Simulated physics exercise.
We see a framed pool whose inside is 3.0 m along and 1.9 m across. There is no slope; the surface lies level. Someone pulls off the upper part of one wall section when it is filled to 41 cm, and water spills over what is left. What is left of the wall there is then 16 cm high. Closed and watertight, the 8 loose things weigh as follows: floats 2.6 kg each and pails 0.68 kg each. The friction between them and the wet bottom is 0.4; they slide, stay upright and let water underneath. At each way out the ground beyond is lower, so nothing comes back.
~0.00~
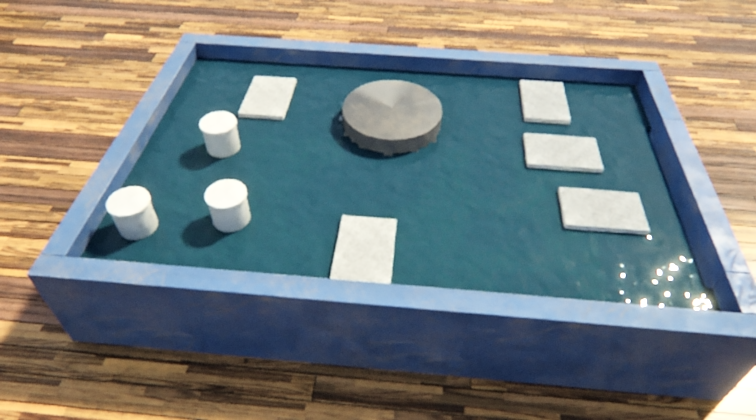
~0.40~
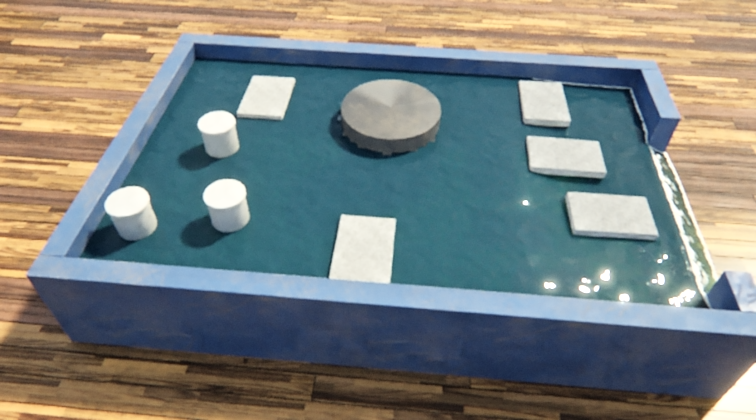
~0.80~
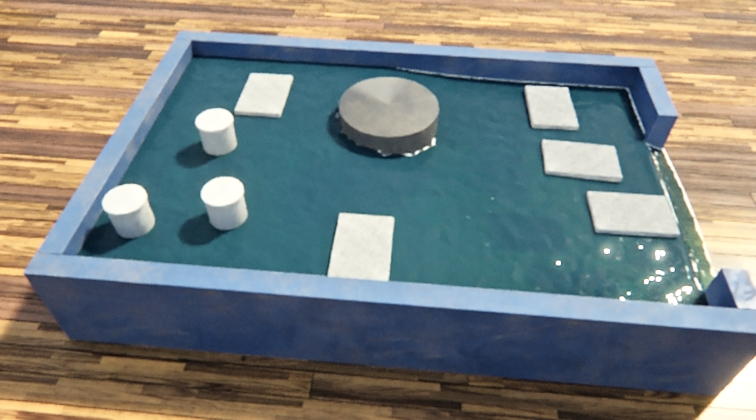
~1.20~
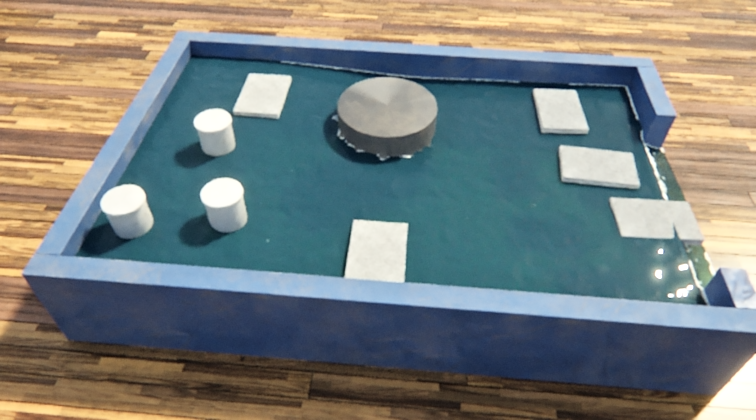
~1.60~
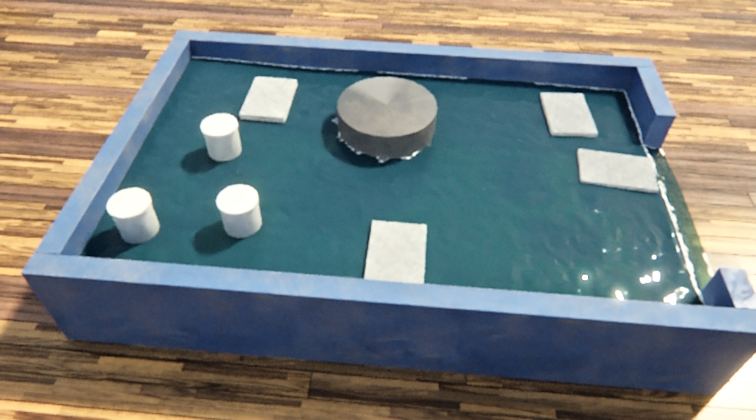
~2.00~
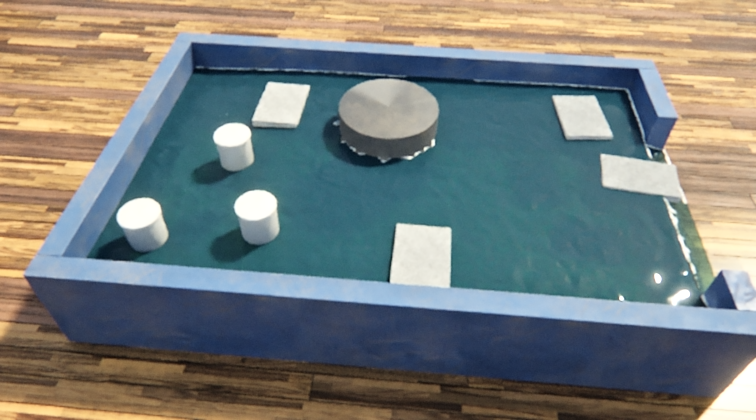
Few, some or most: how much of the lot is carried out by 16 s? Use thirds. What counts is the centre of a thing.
I'd put it at some of the lot.
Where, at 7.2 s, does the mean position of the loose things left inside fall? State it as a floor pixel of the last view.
The average lands around (330, 243).
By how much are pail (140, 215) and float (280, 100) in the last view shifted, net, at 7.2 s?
The shifts read 20 cm and 20 cm, in that sequence.
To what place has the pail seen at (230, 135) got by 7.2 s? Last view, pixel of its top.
The top is close to pixel (262, 162).
After 3.2 s 2 of 8 are out; 6 afloat.
After 7.2 s 3 of 8 are out; 5 afloat.
After 12.0 s 3 of 8 are out; 5 afloat.
After 16.0 s 4 of 8 are out; 4 afloat.
